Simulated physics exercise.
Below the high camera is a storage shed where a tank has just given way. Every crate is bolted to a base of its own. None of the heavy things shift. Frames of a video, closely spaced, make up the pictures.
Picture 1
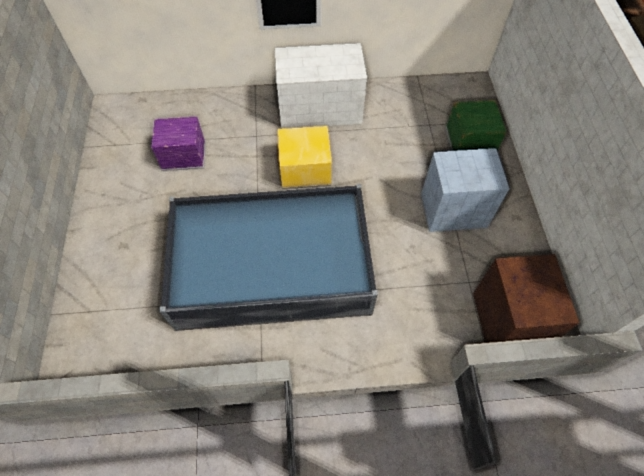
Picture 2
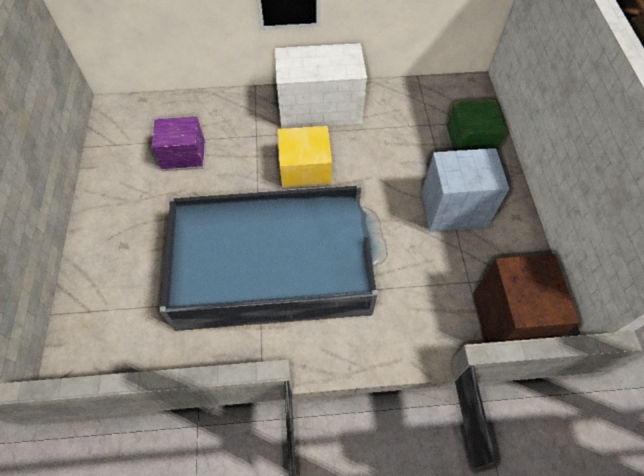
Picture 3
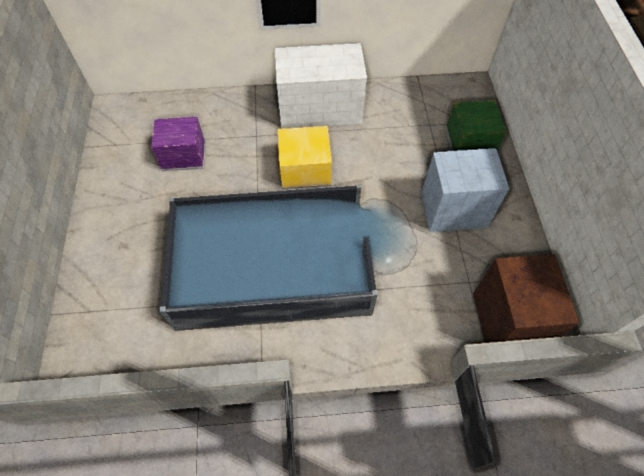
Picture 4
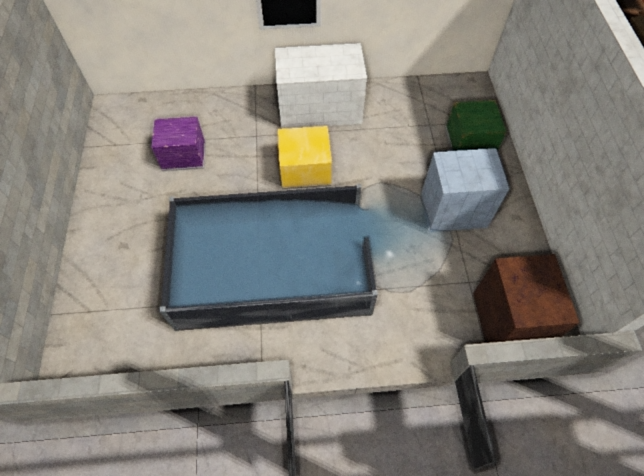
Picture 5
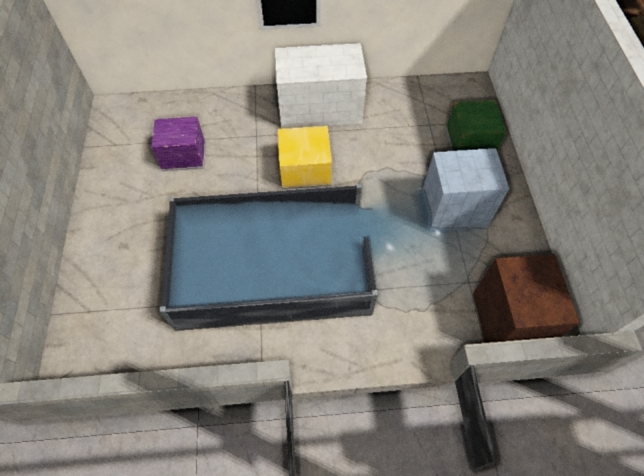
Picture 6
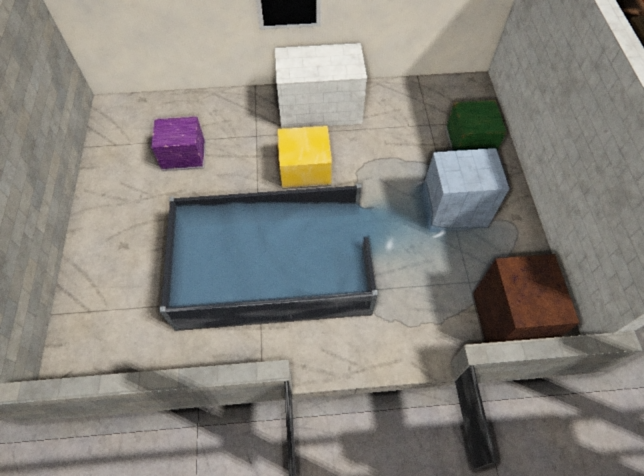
At the start, a dark-rimmed tank of still blue water sits among purple, yellow, white, green, pale blue and brown blocks in a walled space. Water then pours through a gap in its right side, reaches the pale blue block, and spreads around it in a thin, widening puddle.
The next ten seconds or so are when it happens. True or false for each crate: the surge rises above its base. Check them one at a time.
Green crate: True; purple crate: True; yellow crate: True.
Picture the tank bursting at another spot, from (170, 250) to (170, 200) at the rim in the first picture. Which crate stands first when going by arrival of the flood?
First: The purple one.
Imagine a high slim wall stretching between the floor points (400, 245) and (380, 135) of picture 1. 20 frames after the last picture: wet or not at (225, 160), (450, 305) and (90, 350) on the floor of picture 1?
Outcome by spot, in order - watered, watered, unwatered.
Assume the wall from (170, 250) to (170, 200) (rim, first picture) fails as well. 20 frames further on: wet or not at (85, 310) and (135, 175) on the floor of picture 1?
First spot swamped, second spot swamped.
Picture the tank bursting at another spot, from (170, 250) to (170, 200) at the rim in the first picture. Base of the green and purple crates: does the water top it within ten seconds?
Green crate is not reached; purple crate is reached.
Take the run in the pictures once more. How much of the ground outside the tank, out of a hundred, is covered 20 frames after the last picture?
Close to 45 in a hundred, I think.
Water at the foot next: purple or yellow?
That's the crate marked yellow.
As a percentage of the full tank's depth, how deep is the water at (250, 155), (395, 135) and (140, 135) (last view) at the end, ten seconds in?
In the order asked, some 4, 16 and 6 in a hundred.
A moment on, water covers 20 % of the floor; the green crate water round its plinth, the purple crate not reached, the yellow crate not reached.
Next, water covers 30 % of the floor; the green crate water round its plinth, the purple crate not reached, the yellow crate not reached.
Then, water covers 45 % of the floor; the green crate water round its plinth, the purple crate not reached, the yellow crate water round its plinth.
Later, water covers 65 % of the floor; the green crate water round its plinth, the purple crate water round its plinth, the yellow crate water round its plinth.
In the end, water covers 95 % of the floor; the green crate was topped, the purple crate was topped, the yellow crate was topped.
